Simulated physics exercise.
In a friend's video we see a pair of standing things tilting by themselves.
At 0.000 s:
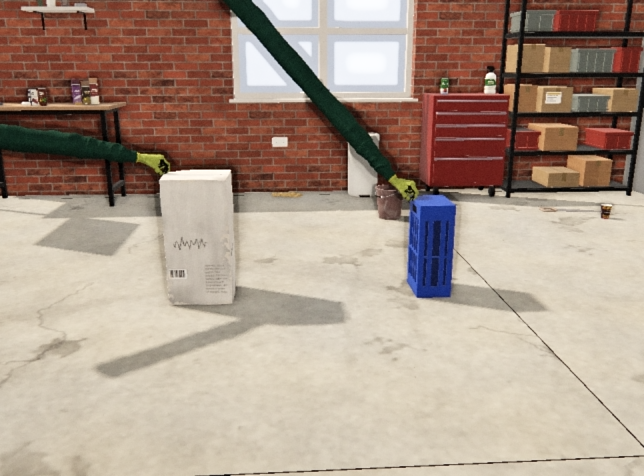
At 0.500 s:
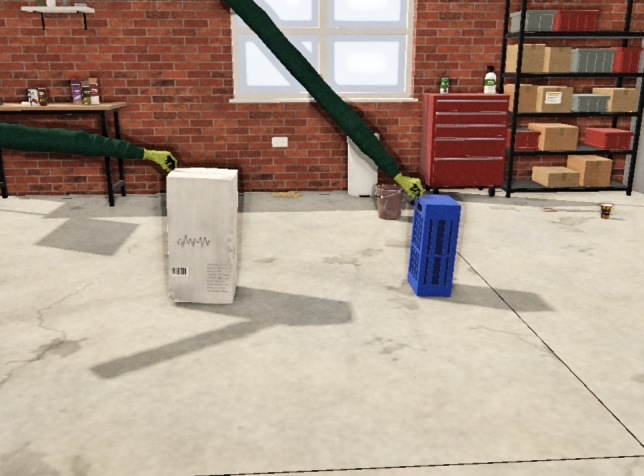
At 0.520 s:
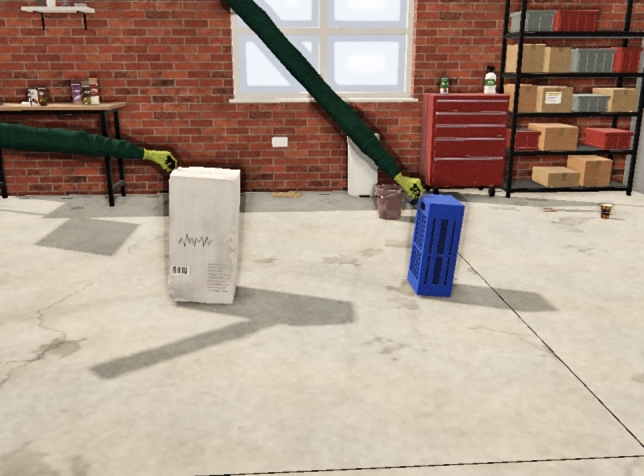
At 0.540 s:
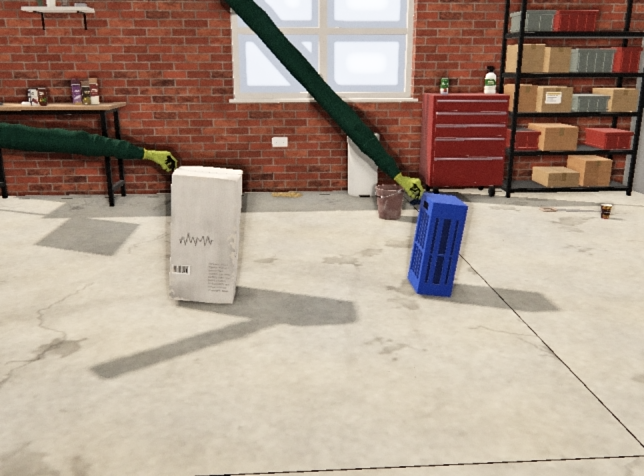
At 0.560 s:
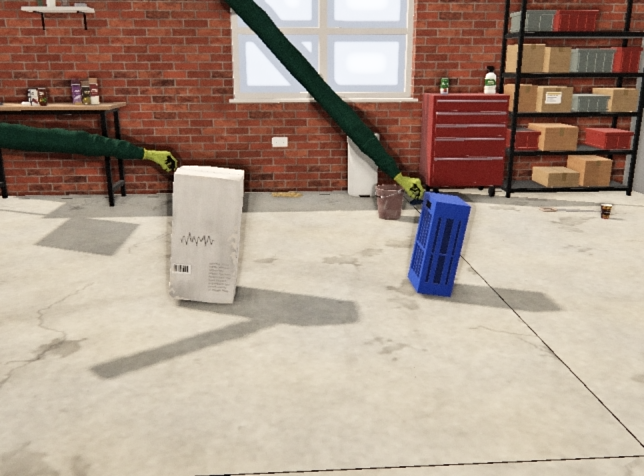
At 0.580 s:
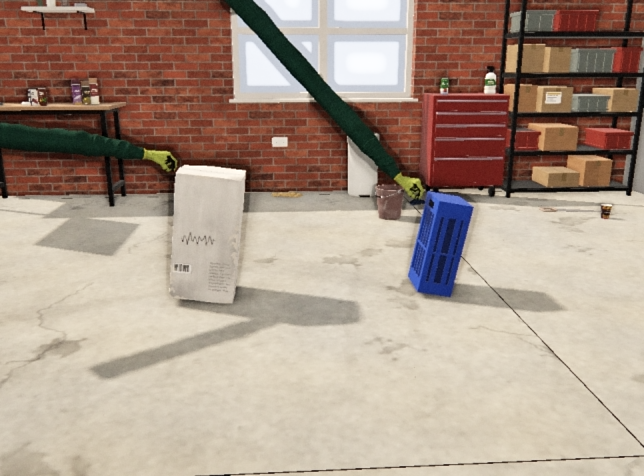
Two green-sleeved arms with yellow gloves slightly tilt a white box and a blue crate rightward.
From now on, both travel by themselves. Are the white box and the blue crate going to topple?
Looks like the white box comes back up; looks like the blue crate goes over.
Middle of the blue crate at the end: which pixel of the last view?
Roughly at (491, 272).
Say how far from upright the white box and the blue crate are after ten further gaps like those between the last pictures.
Roughly 4° and 20°.
After 0.98 s, white box 3° off upright near (197, 235); blue crate 33° off upright near (458, 244).
In the end (2.1 s), the white box settles on its feet, near (201, 236); the blue crate topples, near (491, 272).
